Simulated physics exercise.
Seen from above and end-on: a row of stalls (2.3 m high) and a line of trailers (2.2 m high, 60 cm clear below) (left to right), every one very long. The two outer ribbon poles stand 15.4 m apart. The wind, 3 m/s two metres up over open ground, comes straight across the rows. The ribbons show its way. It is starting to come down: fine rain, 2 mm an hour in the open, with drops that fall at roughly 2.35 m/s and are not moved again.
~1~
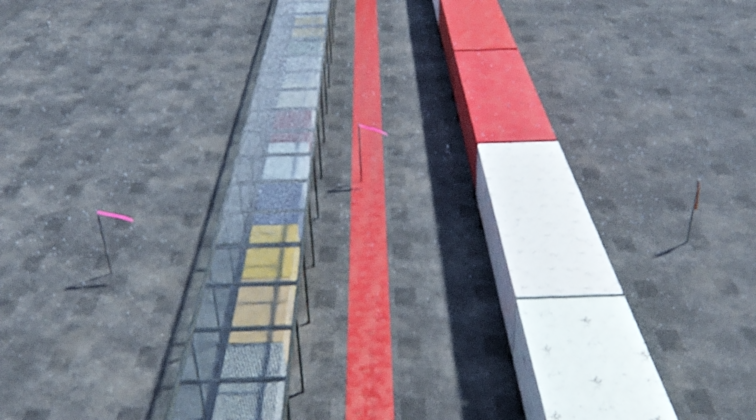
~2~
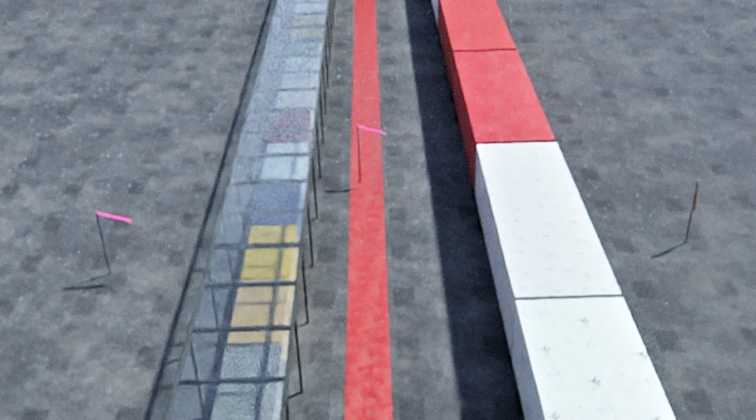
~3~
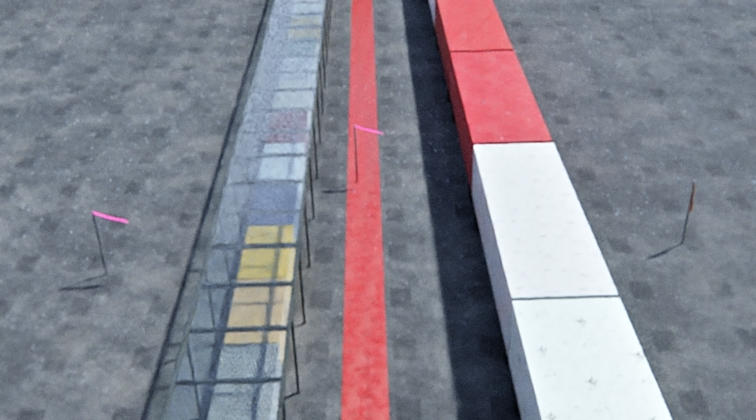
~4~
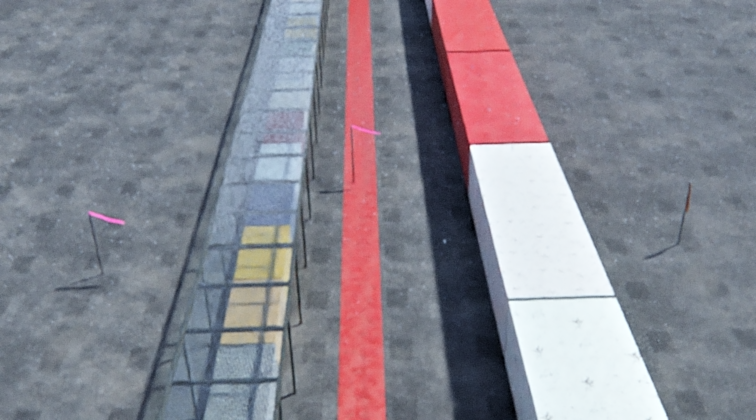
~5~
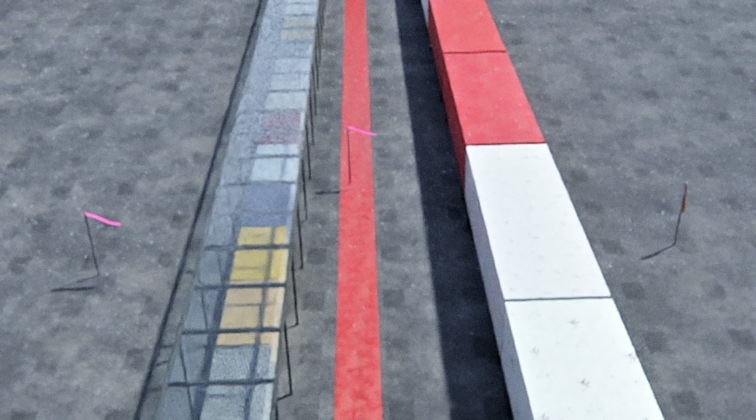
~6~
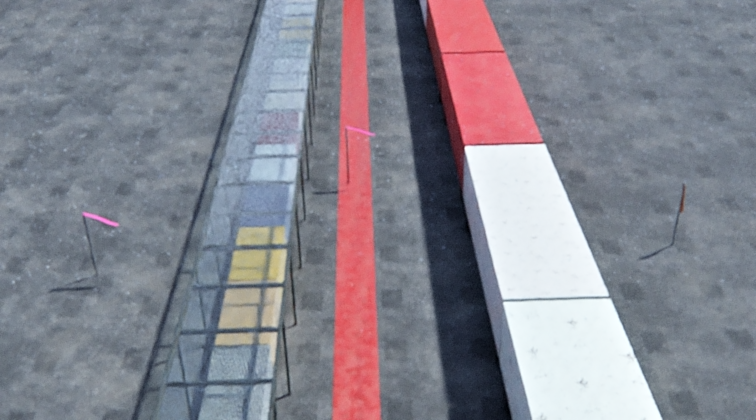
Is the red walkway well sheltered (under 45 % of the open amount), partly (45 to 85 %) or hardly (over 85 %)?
On the red walkway: Not even 45 % of what open ground gets.
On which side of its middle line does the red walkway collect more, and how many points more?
The right one, some 20 points more.
After 10 minutes open ground has 0.3 mm and the red walkway 0.0 mm.
After 30 minutes open ground has 1.0 mm and the red walkway 0.1 mm.
After 60 minutes open ground has 2.0 mm and the red walkway 0.2 mm, so the red walkway has 9 % of the open amount; the left half of it has 0 %, the right half 18 %.
